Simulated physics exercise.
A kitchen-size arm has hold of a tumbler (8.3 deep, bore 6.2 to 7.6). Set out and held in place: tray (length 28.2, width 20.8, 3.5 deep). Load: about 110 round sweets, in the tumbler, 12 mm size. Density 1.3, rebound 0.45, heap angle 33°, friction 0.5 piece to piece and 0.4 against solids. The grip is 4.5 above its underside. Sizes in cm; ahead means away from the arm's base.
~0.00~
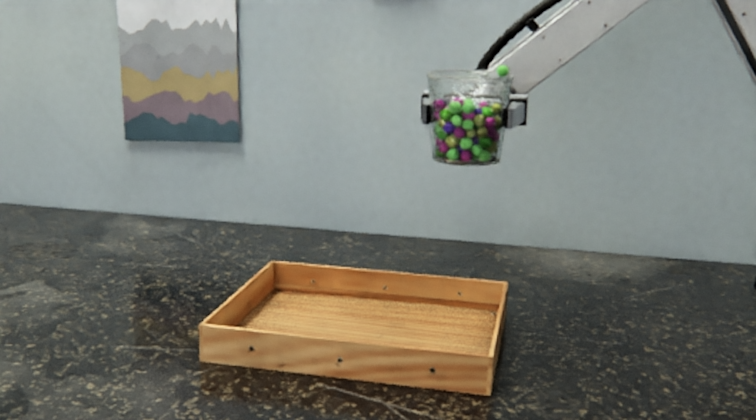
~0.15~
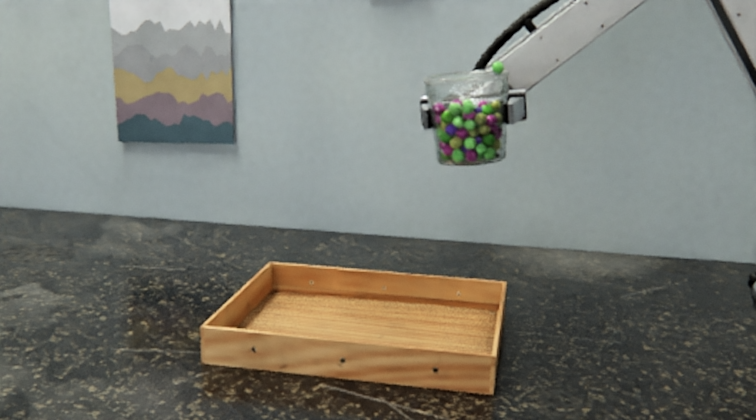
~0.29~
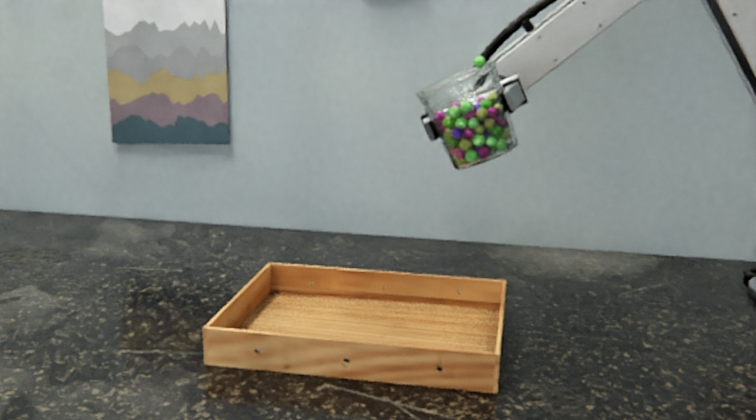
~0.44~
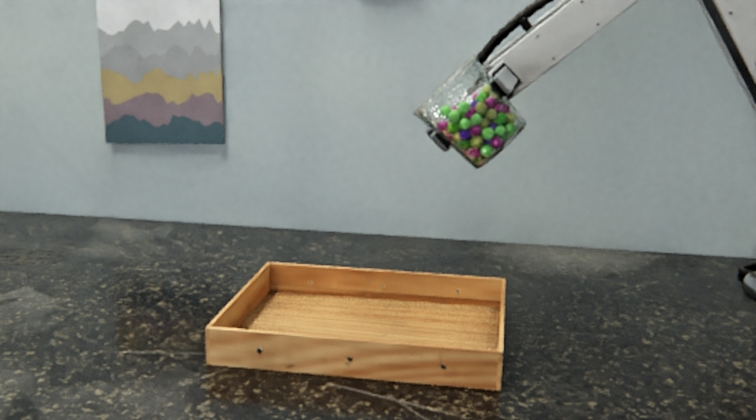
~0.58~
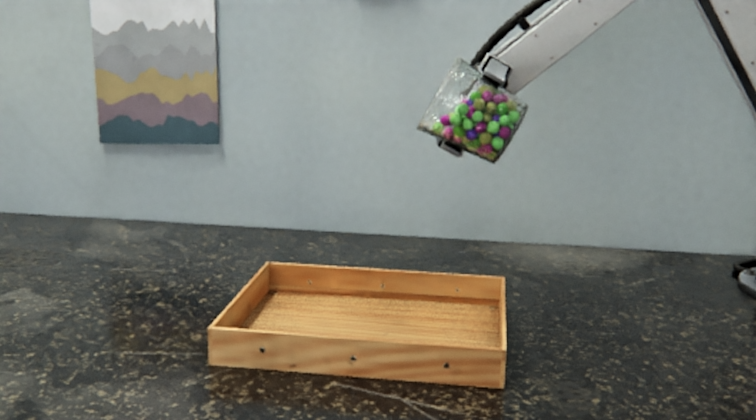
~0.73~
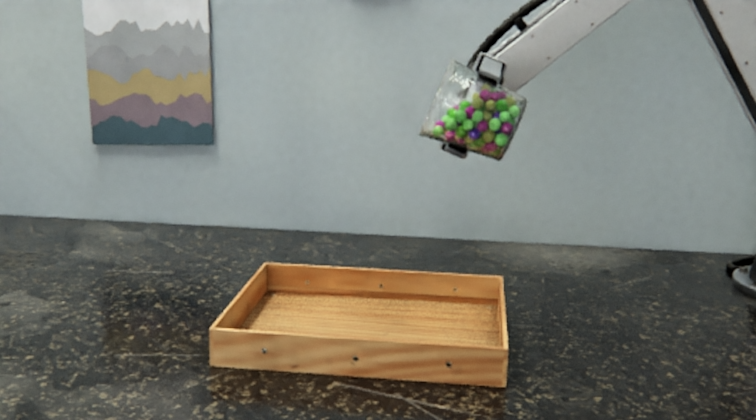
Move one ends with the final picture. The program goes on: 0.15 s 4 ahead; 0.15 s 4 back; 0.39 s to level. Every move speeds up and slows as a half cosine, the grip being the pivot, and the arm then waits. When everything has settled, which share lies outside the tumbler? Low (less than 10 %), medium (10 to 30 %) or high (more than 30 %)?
Answer: Medium; 10 to 30 % of the round sweets finish outside the tumbler.
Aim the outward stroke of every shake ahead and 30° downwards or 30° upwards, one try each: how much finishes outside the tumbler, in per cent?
Some 5 and 20 per cent.
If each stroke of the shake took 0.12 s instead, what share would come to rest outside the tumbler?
It would be near 25 per cent.
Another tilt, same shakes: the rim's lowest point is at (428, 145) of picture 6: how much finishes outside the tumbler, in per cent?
Some 55 per cent.
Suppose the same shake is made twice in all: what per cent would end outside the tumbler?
In that case some 30 per cent.
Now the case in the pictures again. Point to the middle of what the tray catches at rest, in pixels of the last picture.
At about (396, 321).
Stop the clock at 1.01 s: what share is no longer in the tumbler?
Some 5 per cent.
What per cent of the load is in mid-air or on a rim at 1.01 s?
Roughly 5 per cent.
After 1.01 s, tilted 69° forward, highest piece 26 above the table; 108 in the tumbler, 6 in flight or on a rim.
After 1.28 s, tilted 19° forward, highest piece 27 above the table; 97 in the tumbler, 16 in the tray, 1 in flight or on a rim.
After 1.62 s, level, highest piece 27 above the table; 97 in the tumbler, 17 in the tray.
After 2.67 s, level, highest piece 27 above the table; 97 in the tumbler, 17 in the tray.
In the end, 97 in the tumbler, 17 in the tray. That is 15 % outside the tumbler.
